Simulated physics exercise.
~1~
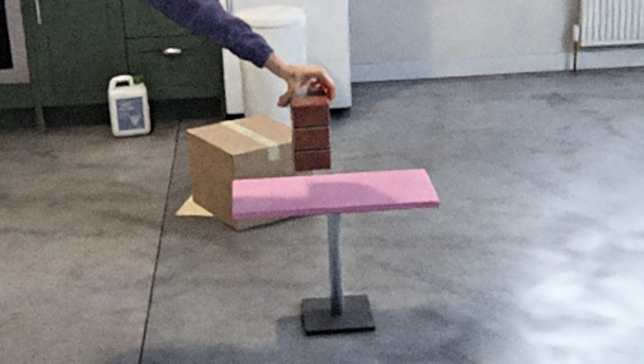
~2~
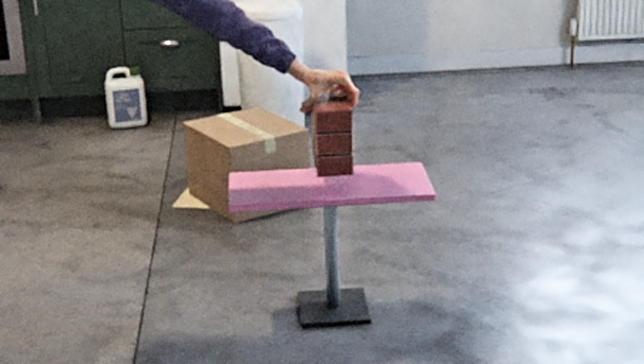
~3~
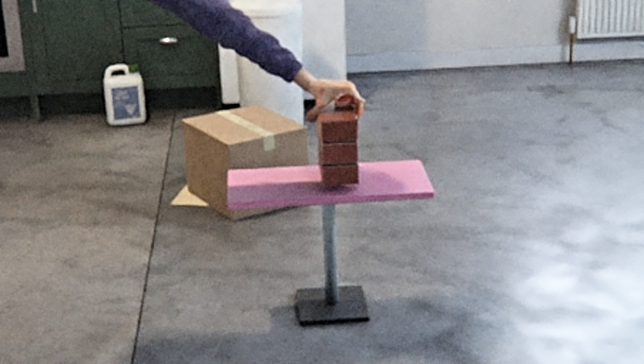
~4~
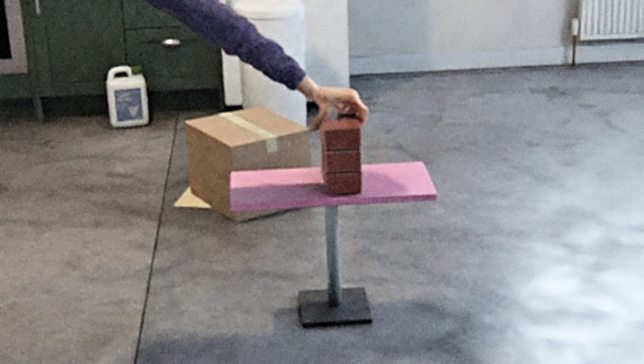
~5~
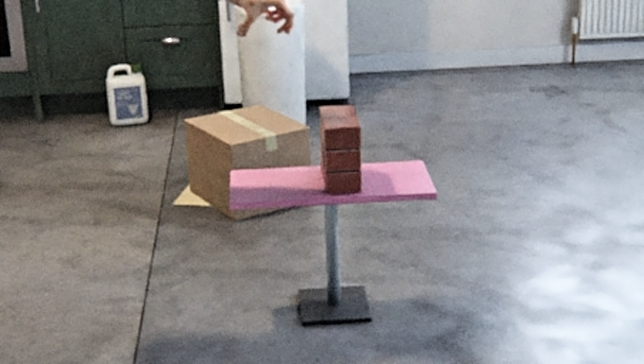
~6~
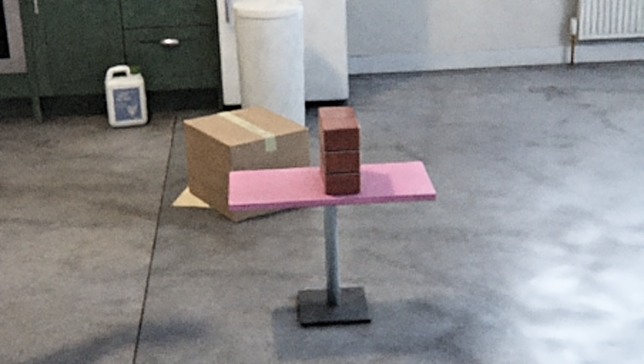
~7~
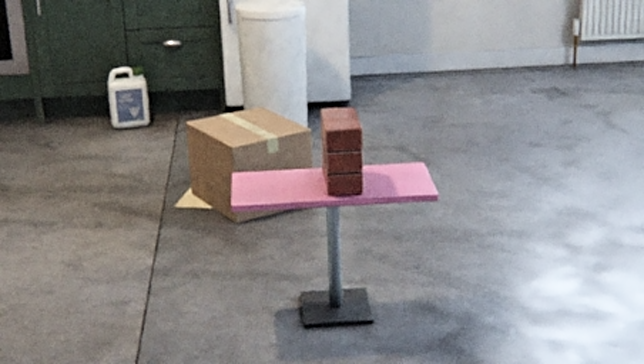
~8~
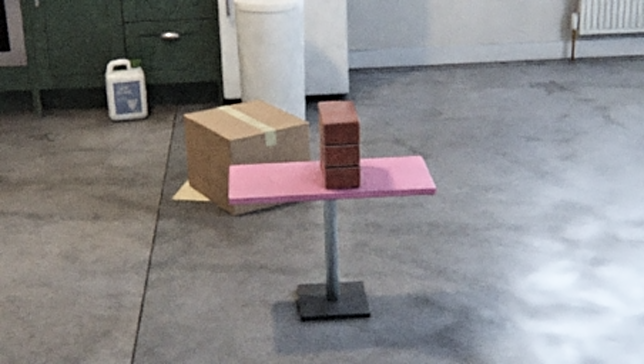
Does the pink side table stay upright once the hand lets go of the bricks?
Yes, the pink side table holds firm and stays standing with the bricks still resting on top.
